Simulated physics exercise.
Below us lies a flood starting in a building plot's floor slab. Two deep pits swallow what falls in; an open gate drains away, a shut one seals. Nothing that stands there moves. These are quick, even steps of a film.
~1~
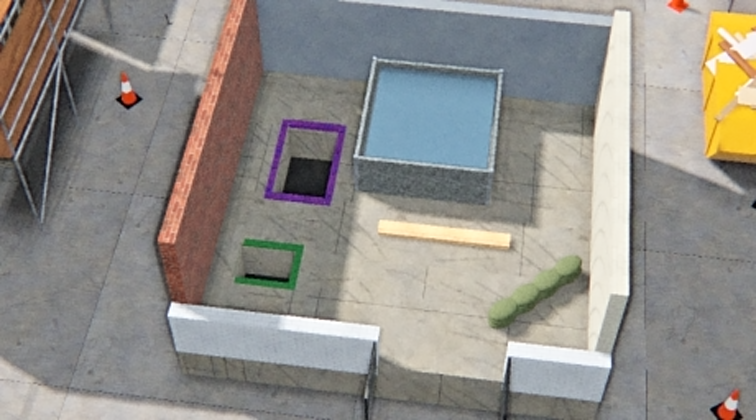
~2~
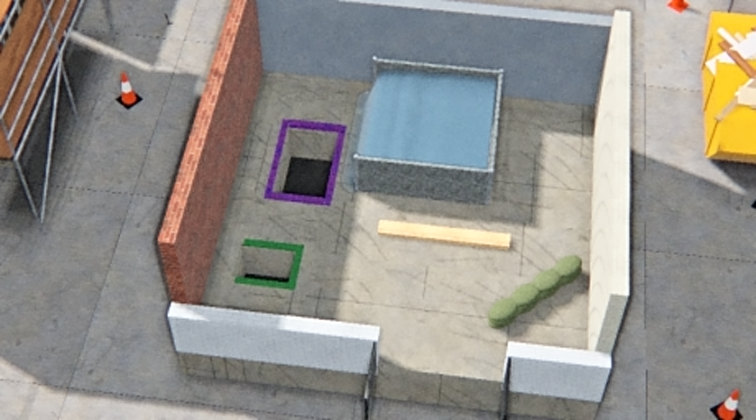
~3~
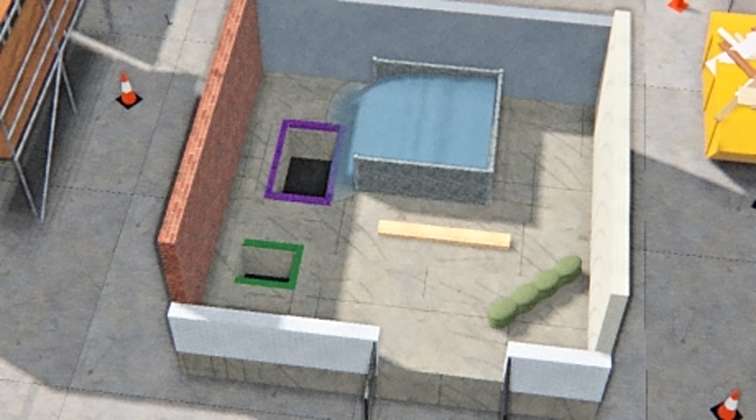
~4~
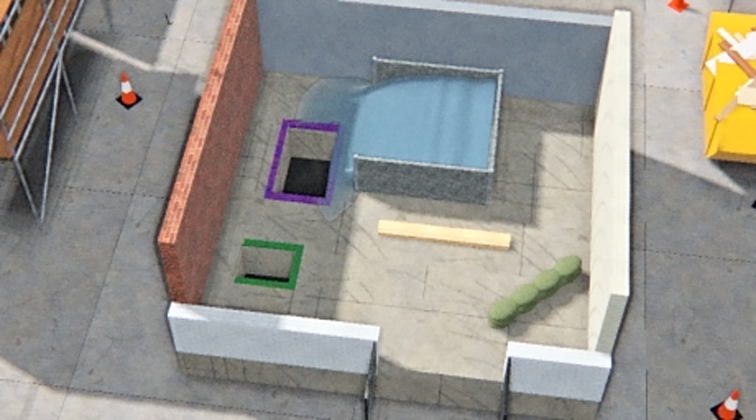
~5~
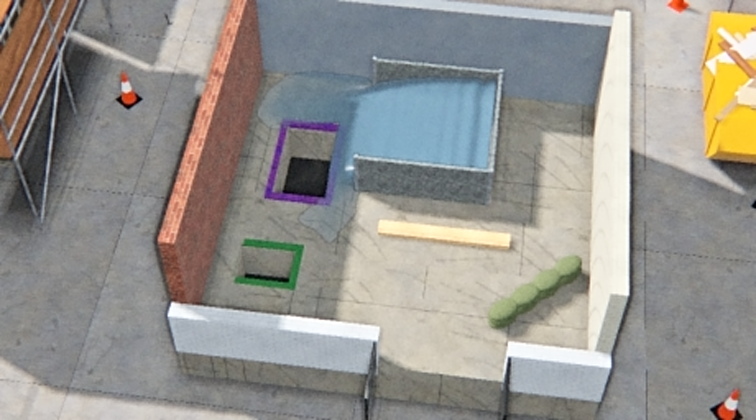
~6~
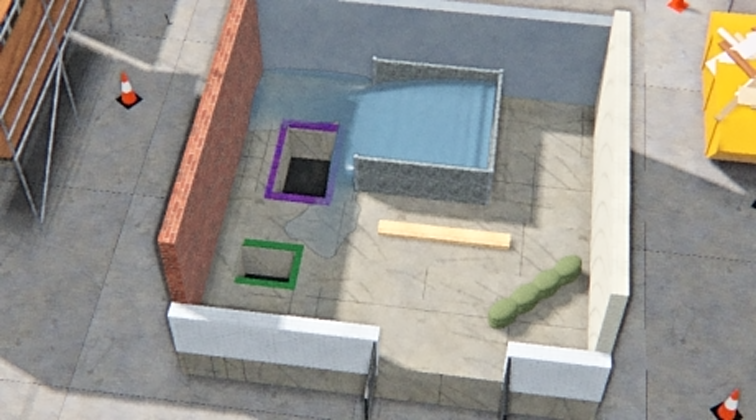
A grey-walled tank of blue water stands at the back of a walled concrete plot, seen from high above by a still camera. Purple-edged and green-edged pits lie to its left, a pale beam and green bushes sit in front, and a red brick wall rises at left. Water pours from the tank's open left side, spreads around the purple-edged pit toward the brick wall, and creeps forward across the floor.
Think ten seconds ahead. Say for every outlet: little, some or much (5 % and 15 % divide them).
In the end: The gate takes not even 5 %; the purple pit takes above 15 %; the green pit takes between 5 and 15 %.
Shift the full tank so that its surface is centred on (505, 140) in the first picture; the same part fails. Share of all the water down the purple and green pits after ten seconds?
Per cent: Purple 45, green 20.
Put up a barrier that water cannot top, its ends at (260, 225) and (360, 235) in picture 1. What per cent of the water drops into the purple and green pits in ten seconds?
Per cent: Purple 60, green 6.
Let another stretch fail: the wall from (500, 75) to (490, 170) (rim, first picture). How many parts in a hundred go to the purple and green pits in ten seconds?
Per cent: Purple 4, green 14.
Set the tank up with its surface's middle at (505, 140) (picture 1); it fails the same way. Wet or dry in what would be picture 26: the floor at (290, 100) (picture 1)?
At that place: Awash.
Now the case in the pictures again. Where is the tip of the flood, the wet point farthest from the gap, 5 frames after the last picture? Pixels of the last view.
I would point to (308, 294).
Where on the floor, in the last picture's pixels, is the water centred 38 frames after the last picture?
Close to (382, 166).
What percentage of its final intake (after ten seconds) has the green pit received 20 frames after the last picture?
Near 45 in a hundred.
A moment on, water covers 20 % of the floor; the gate 0 %, the purple pit 21 %, the green pit 0 %.
Next, water covers 30 % of the floor; the gate 0 %, the purple pit 34 %, the green pit 1 %.
Then, water covers 40 % of the floor; the gate 0 %, the purple pit 46 %, the green pit 5 %.
Later, water covers 60 % of the floor; the gate 0 %, the purple pit 54 %, the green pit 9 %.
In the end, water covers 75 % of the floor; the gate 1 %, the purple pit 56 %, the green pit 11 %.
